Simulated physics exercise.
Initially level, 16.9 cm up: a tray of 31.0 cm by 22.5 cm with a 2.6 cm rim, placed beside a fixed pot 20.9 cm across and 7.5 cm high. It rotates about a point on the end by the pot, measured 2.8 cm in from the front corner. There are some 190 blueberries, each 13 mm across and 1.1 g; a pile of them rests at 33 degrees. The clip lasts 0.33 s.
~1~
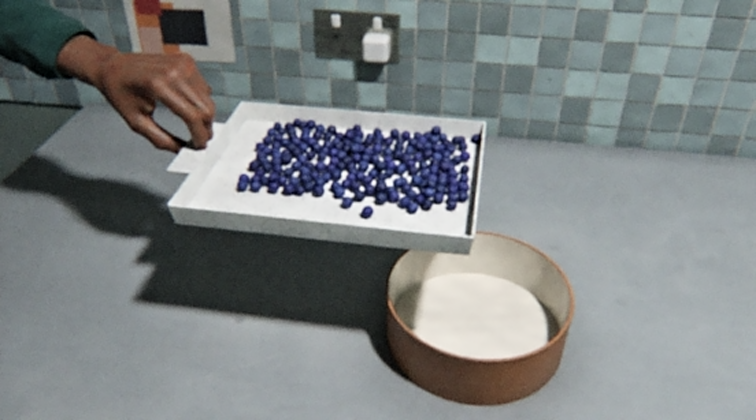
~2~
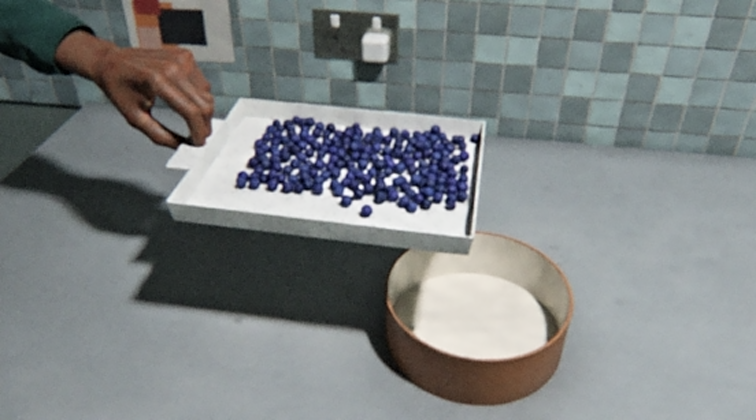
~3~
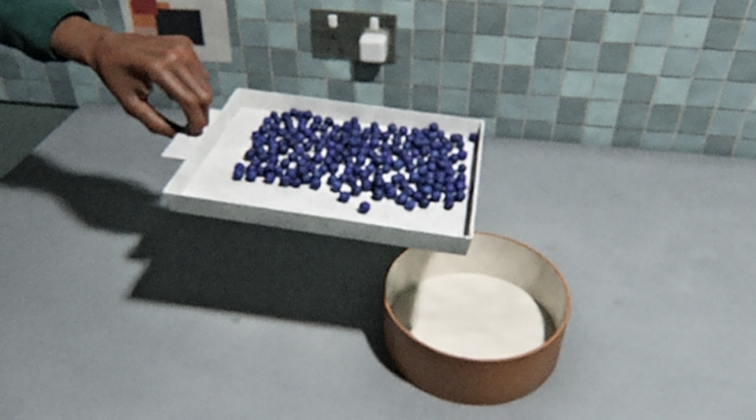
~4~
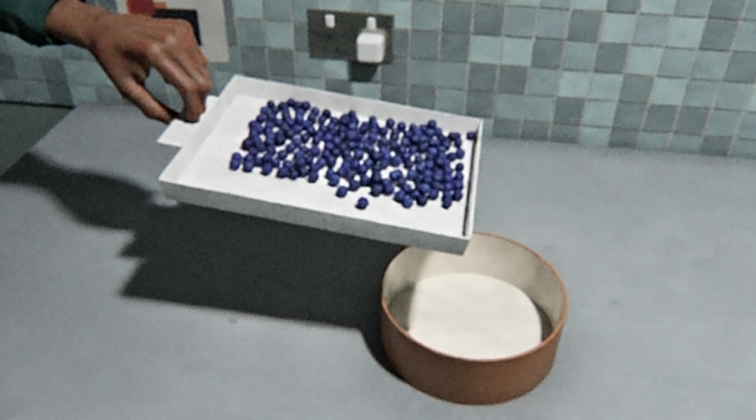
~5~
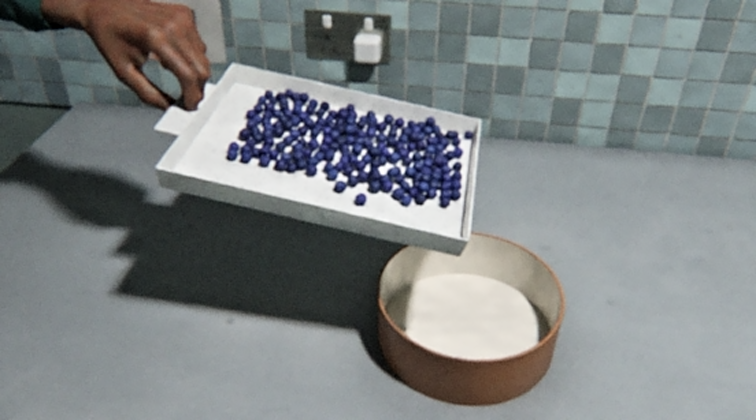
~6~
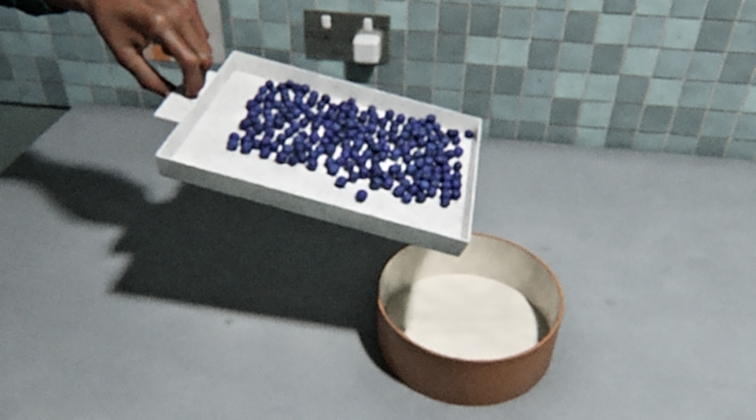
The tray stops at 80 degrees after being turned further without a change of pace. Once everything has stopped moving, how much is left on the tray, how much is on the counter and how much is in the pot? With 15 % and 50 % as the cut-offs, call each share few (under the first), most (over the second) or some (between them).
My estimate: Tray: Most, counter: Few, pot: Few.
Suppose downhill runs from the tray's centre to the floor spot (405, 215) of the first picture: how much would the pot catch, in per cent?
Around 5 percent of them.
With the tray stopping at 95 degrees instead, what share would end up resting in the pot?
70 per cent.
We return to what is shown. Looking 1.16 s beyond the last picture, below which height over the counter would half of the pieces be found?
The halfway mark is near 24 cm.
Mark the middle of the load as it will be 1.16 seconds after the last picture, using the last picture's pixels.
Approximately (458, 131) in the last picture.
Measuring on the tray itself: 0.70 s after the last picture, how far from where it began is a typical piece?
About 6 cm.
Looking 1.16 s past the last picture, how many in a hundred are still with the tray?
100%, roughly.
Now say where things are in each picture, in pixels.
Tray tilt 0 degrees, front corners at (172, 204) and (471, 235); middle of the pieces at (365, 159); pot at (479, 289), in the first picture.
Tray tilt 1 degrees, front corners at (171, 200) and (470, 235); middle of the pieces at (365, 157), in the second picture.
Tray tilt 3 degrees, front corners at (167, 190) and (469, 236), lowest corner right front; middle of the pieces at (363, 153), in the third picture.
Tray tilt 6 degrees, front corners at (163, 178) and (467, 237), lowest corner right front; middle of the pieces at (361, 147), in the fourth picture.
Tray tilt 9 degrees, front corners at (160, 166) and (466, 238), lowest corner right front; middle of the pieces at (359, 142), in the fifth picture.
Tray tilt 12 degrees, front corners at (160, 154) and (466, 239), lowest corner right front; middle of the pieces at (360, 137); pot at (469, 290), in the sixth picture.
Then, 0.70 s after the last picture, tilt 44 degrees; the tray holds 100 %, the pot 0 %.
Then, 1.16 s after the last picture, tilt 65 degrees; the tray holds 100 %, the pot 0 %.
Then, 1.69 s after the last picture, tilt 80 degrees; the tray holds 100 %, the pot 0 %.
In the end, tray 95 %, counter 0 %, pot 5 %.
